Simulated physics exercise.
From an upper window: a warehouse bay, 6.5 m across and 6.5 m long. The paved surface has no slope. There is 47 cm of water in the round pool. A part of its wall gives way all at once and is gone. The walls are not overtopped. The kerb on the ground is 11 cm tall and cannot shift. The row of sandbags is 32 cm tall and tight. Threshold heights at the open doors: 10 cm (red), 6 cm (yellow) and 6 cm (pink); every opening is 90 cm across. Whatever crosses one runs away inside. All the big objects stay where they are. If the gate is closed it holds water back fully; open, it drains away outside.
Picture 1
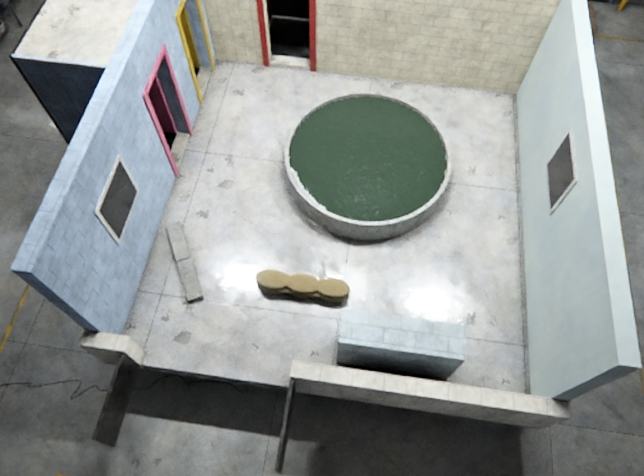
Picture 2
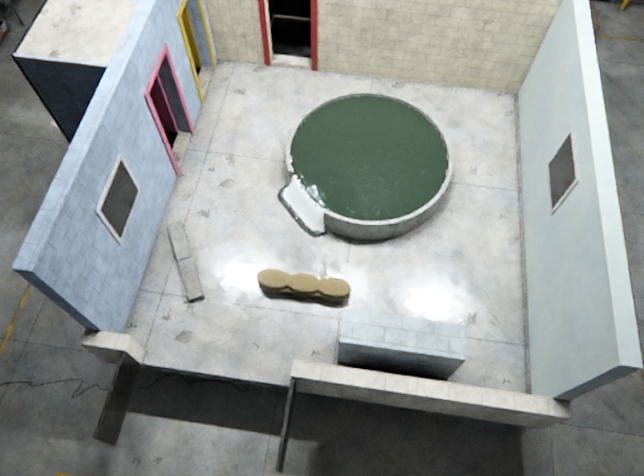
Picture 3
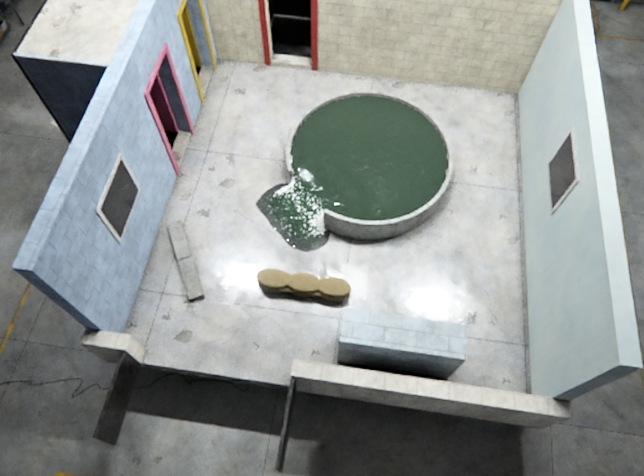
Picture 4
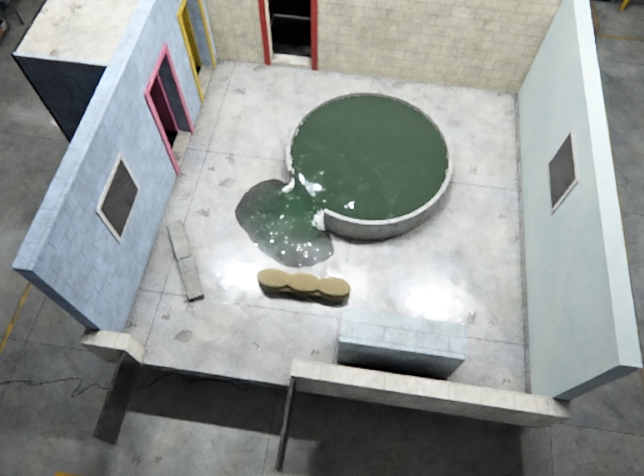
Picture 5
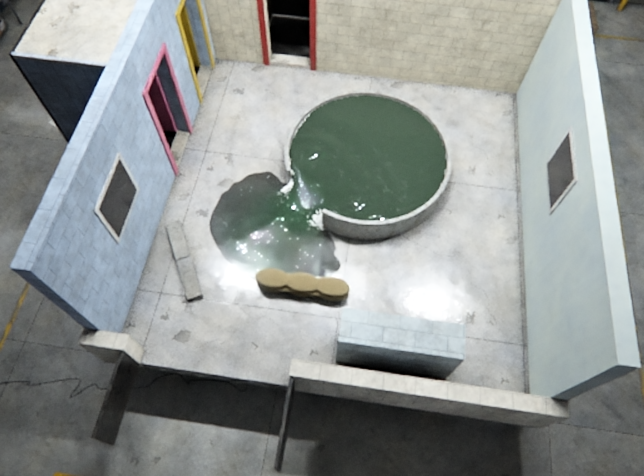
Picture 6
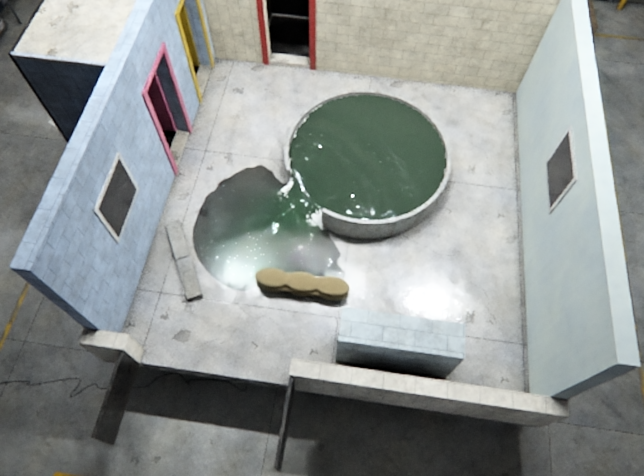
Dark green water lies still in a round, pale-walled pool on the grey paved floor of a warehouse bay, seen from high above by a steady camera. Blue walls with pink and yellow doorways stand left, a red doorway behind, a pale wall right, and a tan lobed block and pale blue box in front. The pool's lower-left wall breaks open, and water pours out, foaming white, then spreads leftward and forward in a widening dark puddle beside the tan block.
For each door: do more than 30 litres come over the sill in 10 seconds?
Door by door: At the red door it does not reach the limit; at the yellow door it stays under the limit; at the pink door it stays under the limit.
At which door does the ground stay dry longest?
Last comes the red one.
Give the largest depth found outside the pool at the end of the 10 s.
Roughly 12 cm.
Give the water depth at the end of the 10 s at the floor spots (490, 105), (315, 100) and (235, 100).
In that order: 3, 6 and 4 cm.
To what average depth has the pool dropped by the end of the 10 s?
Roughly 14 cm on average.
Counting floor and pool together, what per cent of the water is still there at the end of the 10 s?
Some 72 per cent remains.
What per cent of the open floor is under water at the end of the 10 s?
About 85 per cent.
A moment later water covers 20 % of the floor and is deepest (28 cm) near (271, 270); red door not reached, yellow door not reached, pink door not reached.
Soon after water covers 25 % of the floor and is deepest (28 cm) near (197, 270); red door not reached, yellow door not reached, pink door 4 cm at the sill, 0 L in.
Next water covers 40 % of the floor and is deepest (26 cm) near (197, 270); red door not reached, yellow door 1 cm at the sill, 0 L in, pink door 6 cm at the sill, 0 L in.
Later on water covers 60 % of the floor and is deepest (20 cm) near (202, 291); red door 6 cm at the sill, 0 L in, yellow door 4 cm at the sill, 0 L in, pink door 7 cm at the sill, 2 L in.
At the end water covers 85 % of the floor and is deepest (12 cm) near (197, 270); red door 6 cm at the sill, 0 L in, yellow door 6 cm at the sill, 6 L in, pink door 6 cm at the sill, 6 L in.
